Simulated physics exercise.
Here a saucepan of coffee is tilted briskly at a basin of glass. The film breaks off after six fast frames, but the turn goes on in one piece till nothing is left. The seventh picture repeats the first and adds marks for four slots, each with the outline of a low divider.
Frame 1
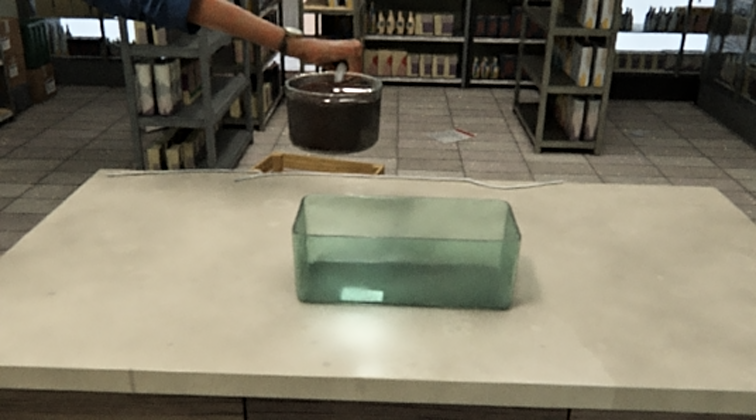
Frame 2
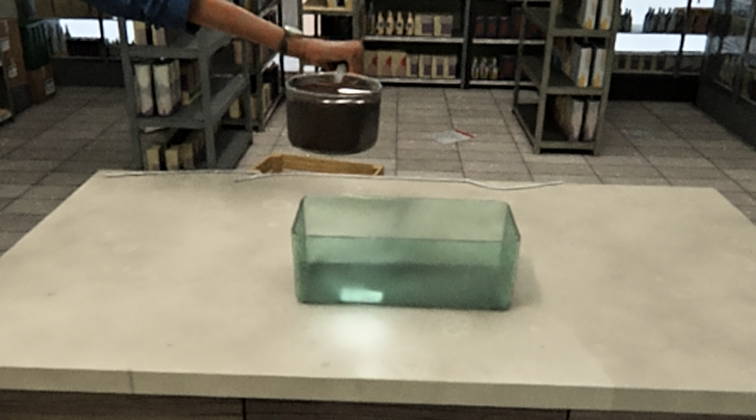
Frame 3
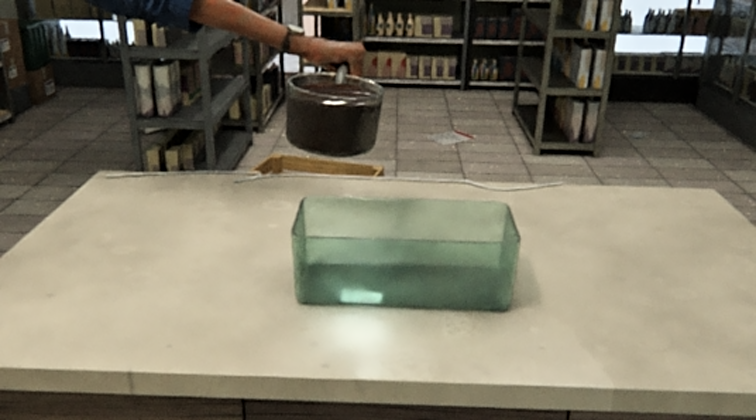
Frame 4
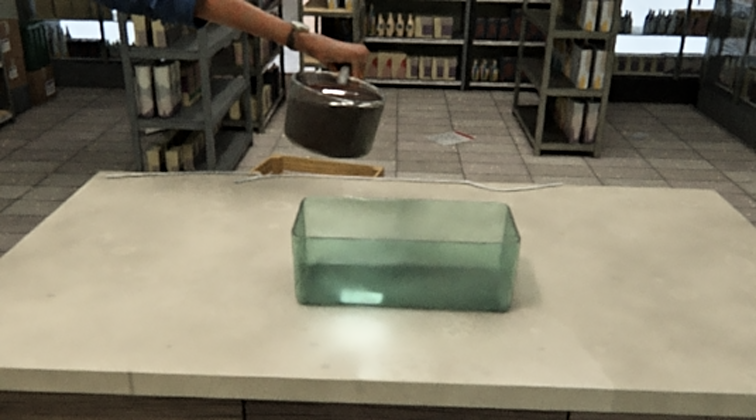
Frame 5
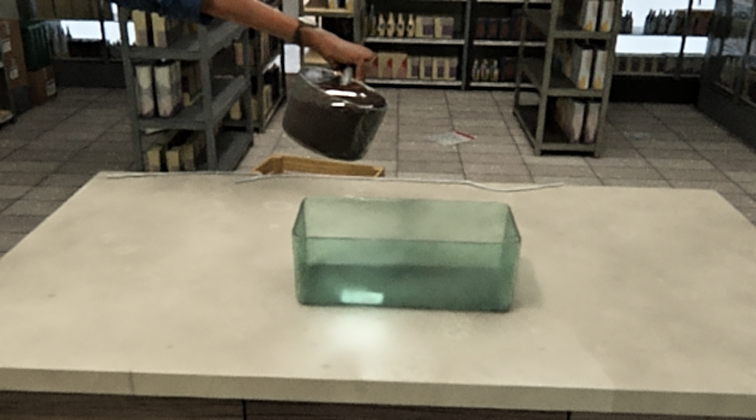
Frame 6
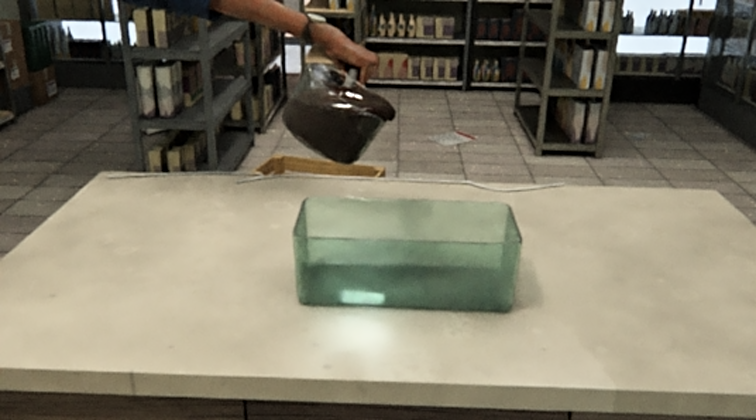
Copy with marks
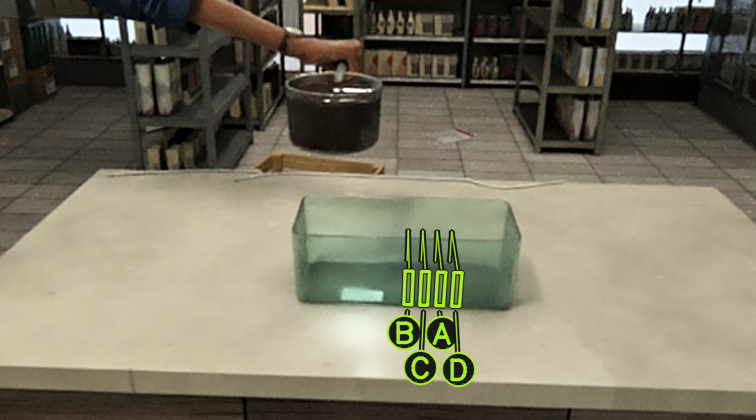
A glass saucepan of dark coffee, held by a hand above and behind a greenish glass basin on a pale counter, started upright, then tilted steadily to the right until coffee reached its lip.
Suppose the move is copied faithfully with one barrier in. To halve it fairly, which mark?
I would pick position C.
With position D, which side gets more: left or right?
The left side.
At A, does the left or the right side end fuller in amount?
More ends on the left.
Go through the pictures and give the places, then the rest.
In the first picture, upright, lip at (380, 84); basin from (296, 299) to (511, 306); nothing has left yet.
In the second picture, upright, lip at (380, 85); nothing has left yet.
In the third picture, tipped about 6°, lip at (381, 90); nothing has left yet.
In the fourth picture, tipped about 12°, lip at (384, 96); nothing has left yet.
In the fifth picture, tipped about 21°, lip at (387, 104); coffee is over the lip, down to (387, 104).
In the sixth picture, tipped about 31°, lip at (389, 114); coffee is over the lip, down to (389, 114).
On the marked copy, A at (439, 311); B at (407, 310); C at (423, 311); D at (455, 312).
For position A, about 80 % ends left of the wall and 16 % right of it; 4 % is lost outside.
For position B, about 23 % ends left of the wall and 76 % right of it.
For position C, about 52 % ends left of the wall and 47 % right of it.
For position D, about 94 % ends left of the wall and 4 % right of it; 3 % is lost outside.
